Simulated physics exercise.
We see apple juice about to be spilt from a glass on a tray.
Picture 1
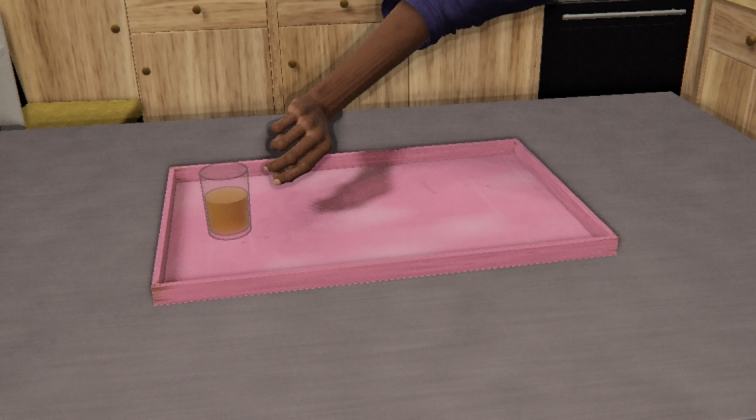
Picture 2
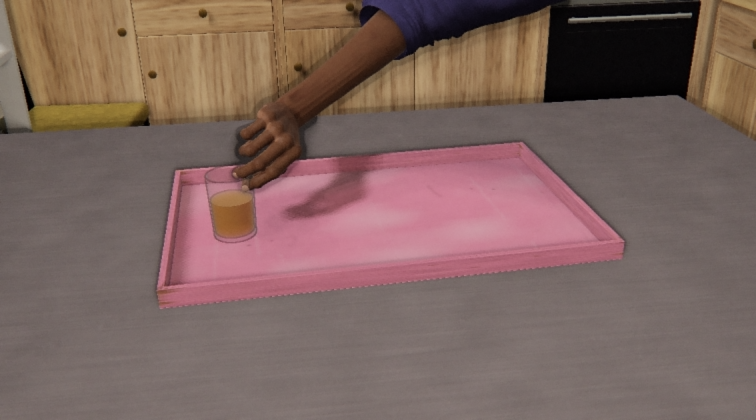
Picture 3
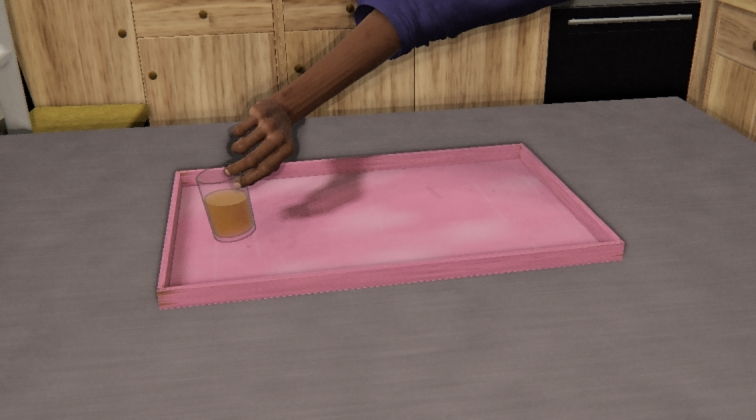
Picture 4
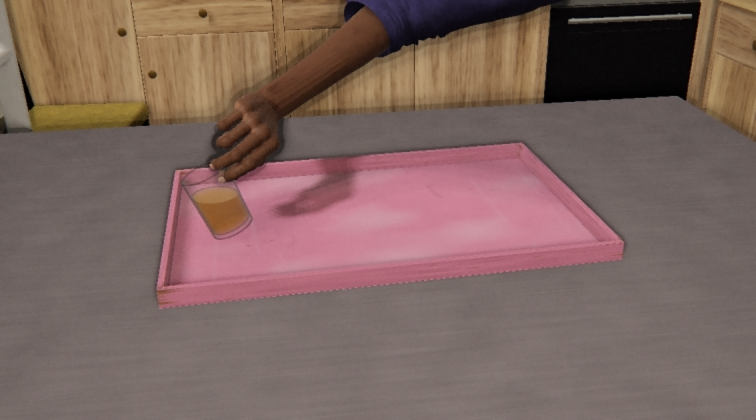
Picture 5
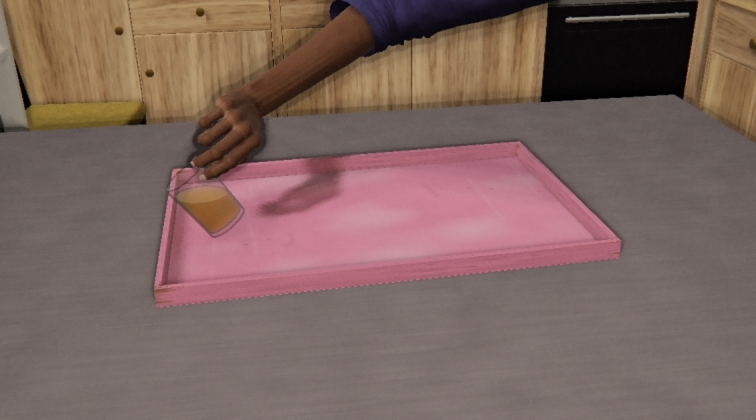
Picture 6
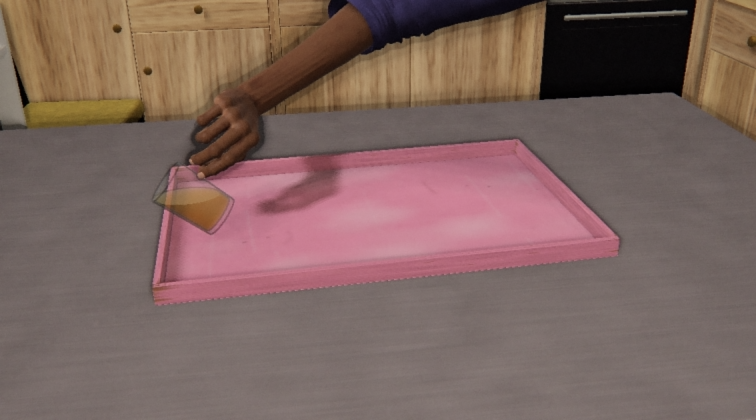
A hand pushes a glass of apple juice leftward, tipping it on a pink tray.
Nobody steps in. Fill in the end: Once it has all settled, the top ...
Once it has all settled, the top has some on it.
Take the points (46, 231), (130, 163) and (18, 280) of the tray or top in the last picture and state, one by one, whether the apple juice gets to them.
Well, in sequence: Spilled on, spill-free, spilled on.
A moment on, the glass lies across the rim; the puddle covers about as much as a plate; it spreads outside the tray.
Further on, the puddle covers about as much as a tray; it spreads outside the tray.
When it is over, the puddle covers about as much as a tray; it spreads outside the tray.
